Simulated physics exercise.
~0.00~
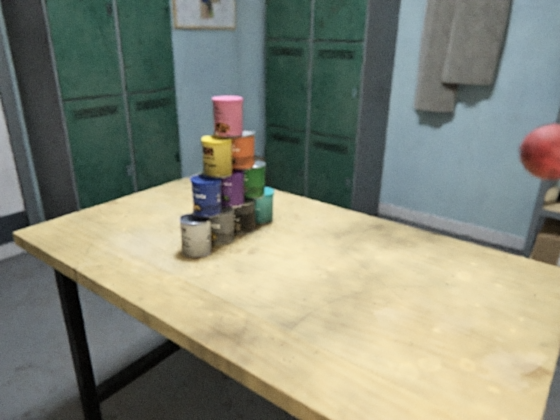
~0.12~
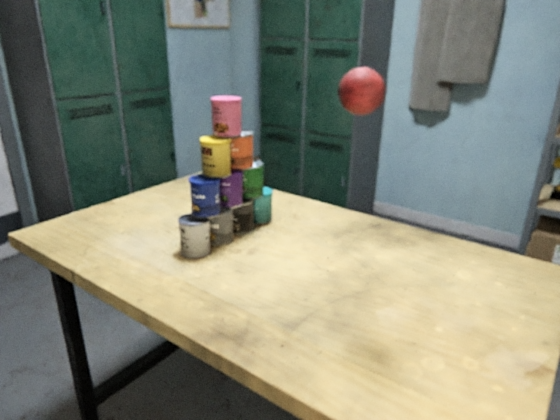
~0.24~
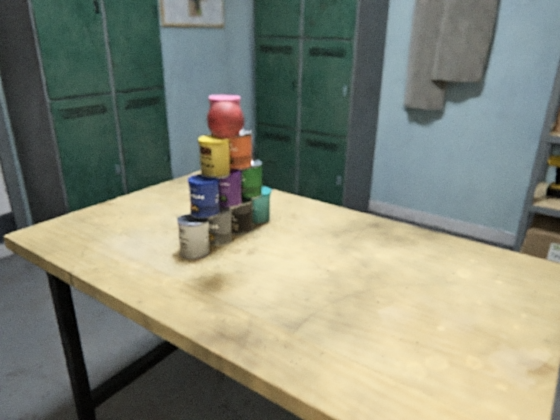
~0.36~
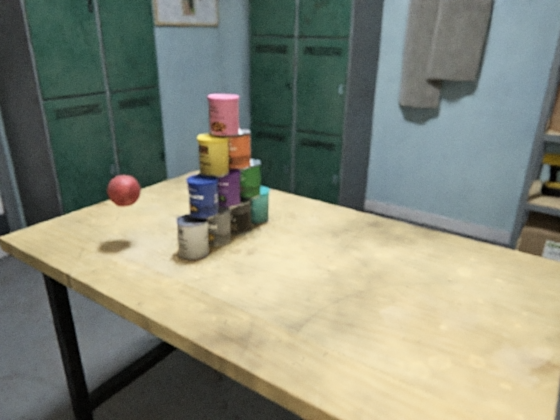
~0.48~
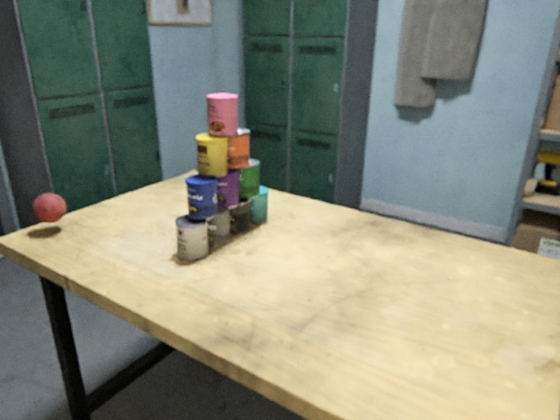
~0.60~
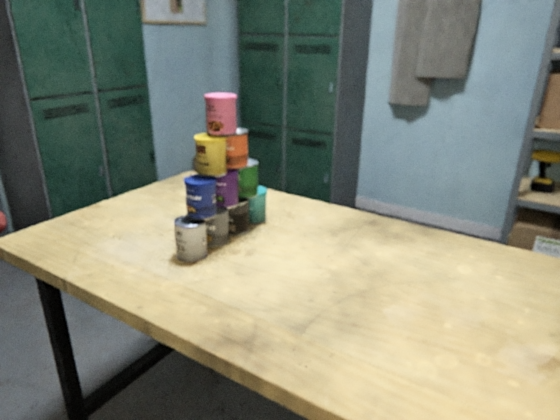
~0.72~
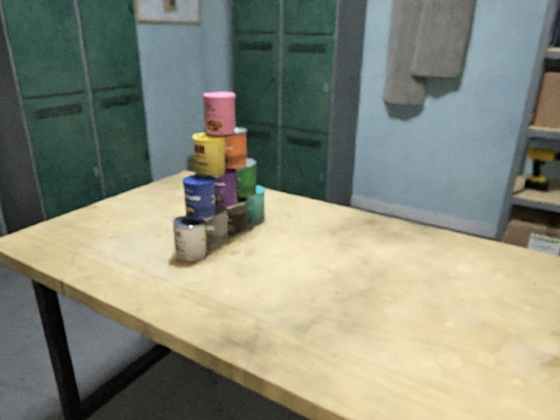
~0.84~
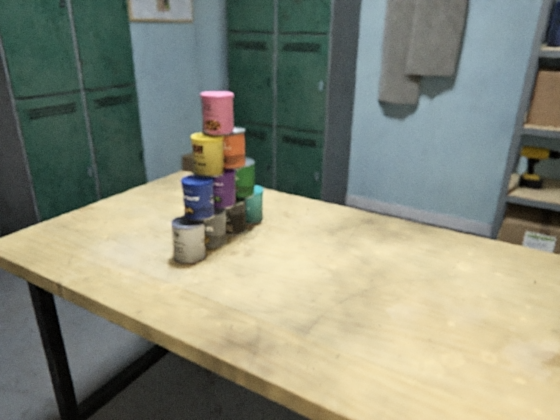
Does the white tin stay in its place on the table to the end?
Yes, the white tin stays in its place at the bottom of the pile.
